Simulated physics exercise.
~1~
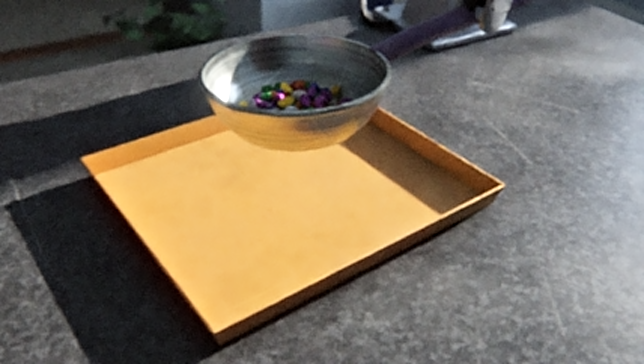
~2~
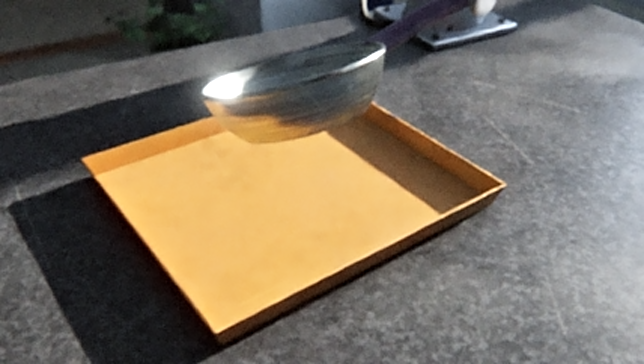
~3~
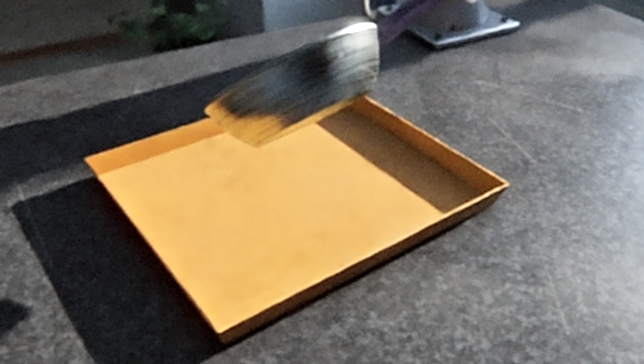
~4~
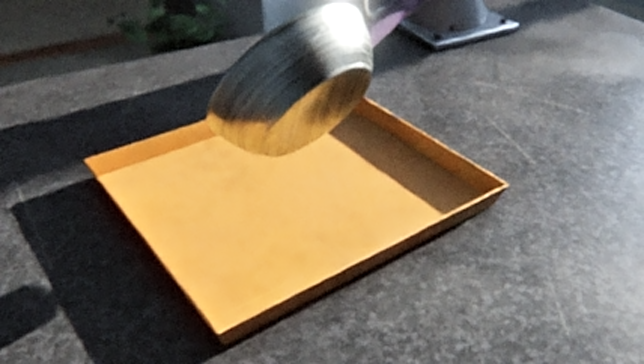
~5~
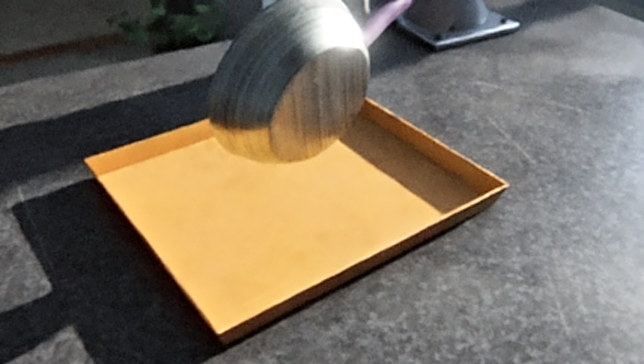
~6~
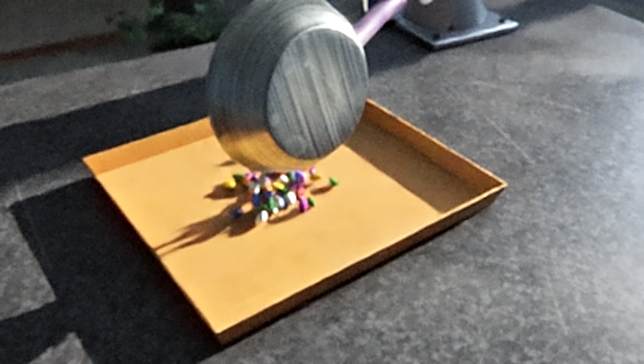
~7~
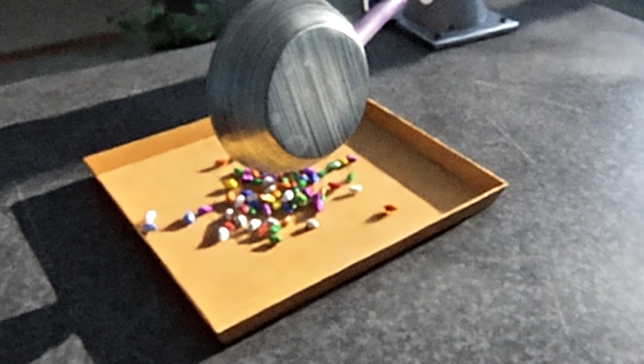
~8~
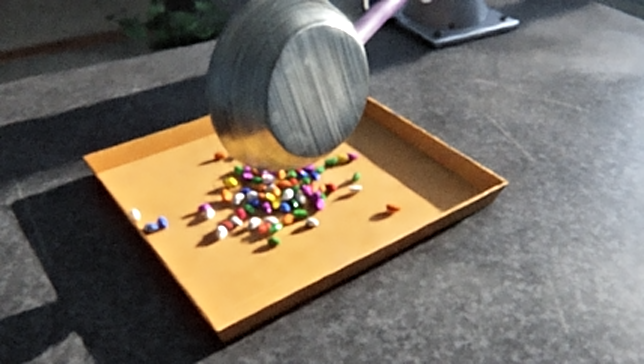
A metal ladle holding colorful jelly beans tipped steadily onto its side above a shallow orange tray on a gray surface, spilling them out in a rush until they lay scattered across the tray, with the ladle still tilted over them.
